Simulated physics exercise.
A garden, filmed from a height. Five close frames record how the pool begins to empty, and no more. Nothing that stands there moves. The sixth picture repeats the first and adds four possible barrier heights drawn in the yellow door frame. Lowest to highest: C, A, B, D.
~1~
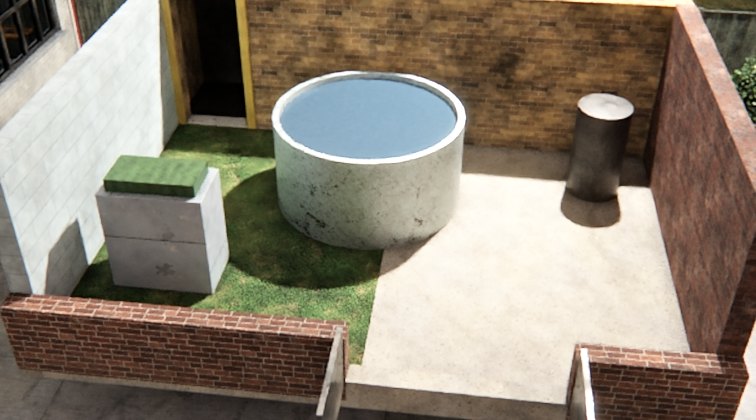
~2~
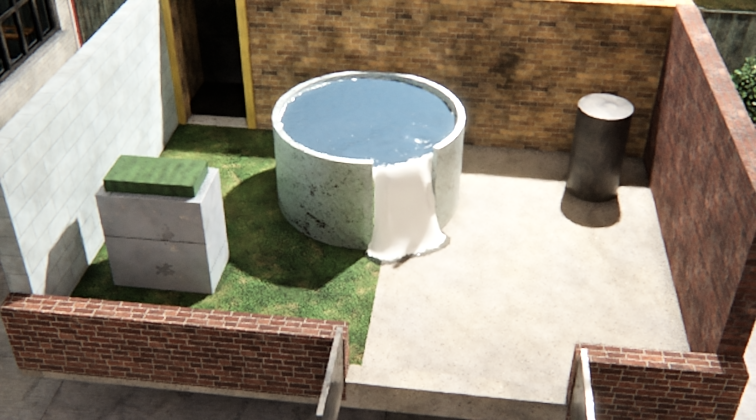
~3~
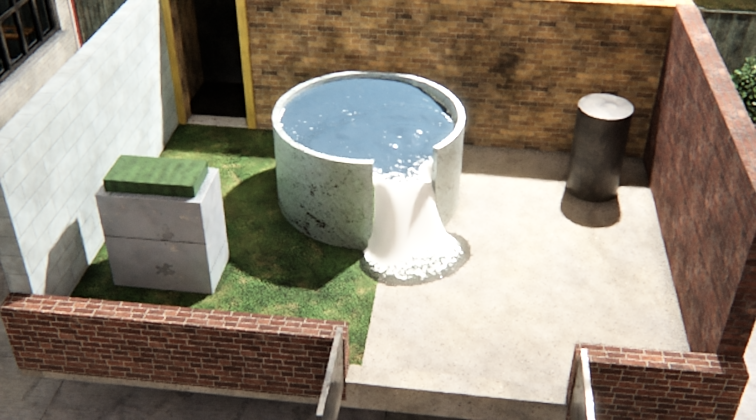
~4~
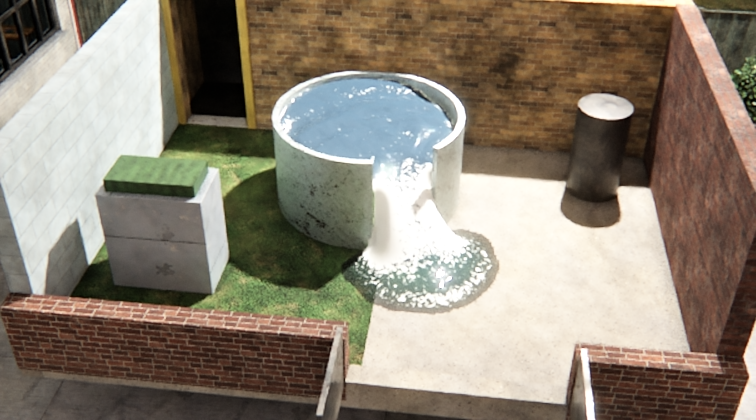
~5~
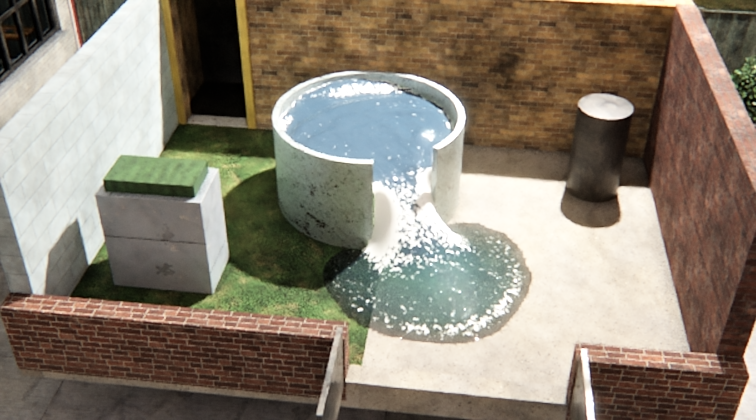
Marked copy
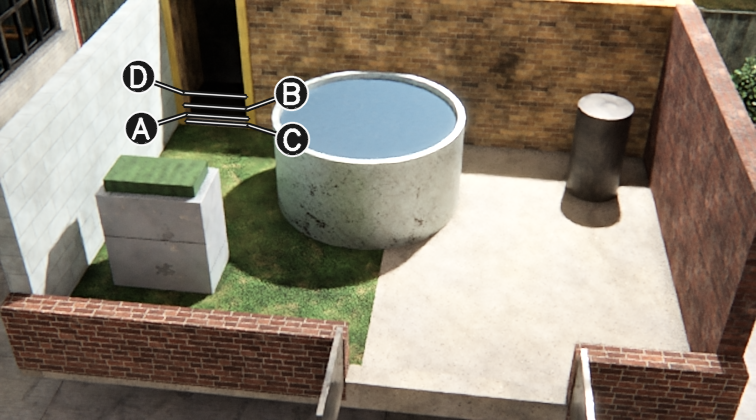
The clip opens on a round concrete pool of still water in a walled yard, with a dark cylinder standing to the right. Water pours in a white sheet through a gap in the pool's front wall, splashes onto the ground, and spreads into a widening, foam-flecked puddle across paving and grass.
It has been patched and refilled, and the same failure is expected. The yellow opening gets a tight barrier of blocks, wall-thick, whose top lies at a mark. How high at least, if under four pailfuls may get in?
Choose C.
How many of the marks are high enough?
All four.
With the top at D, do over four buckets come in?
No, that is safe.
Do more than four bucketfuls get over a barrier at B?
No.
On the marked copy, A at (216, 116); B at (215, 107); C at (217, 123); D at (214, 94); from the bottom up C, A, B, D.
For mark A, nothing gets over.
For mark B, nothing gets over.
For mark C, nothing gets over.
For mark D, nothing gets over.
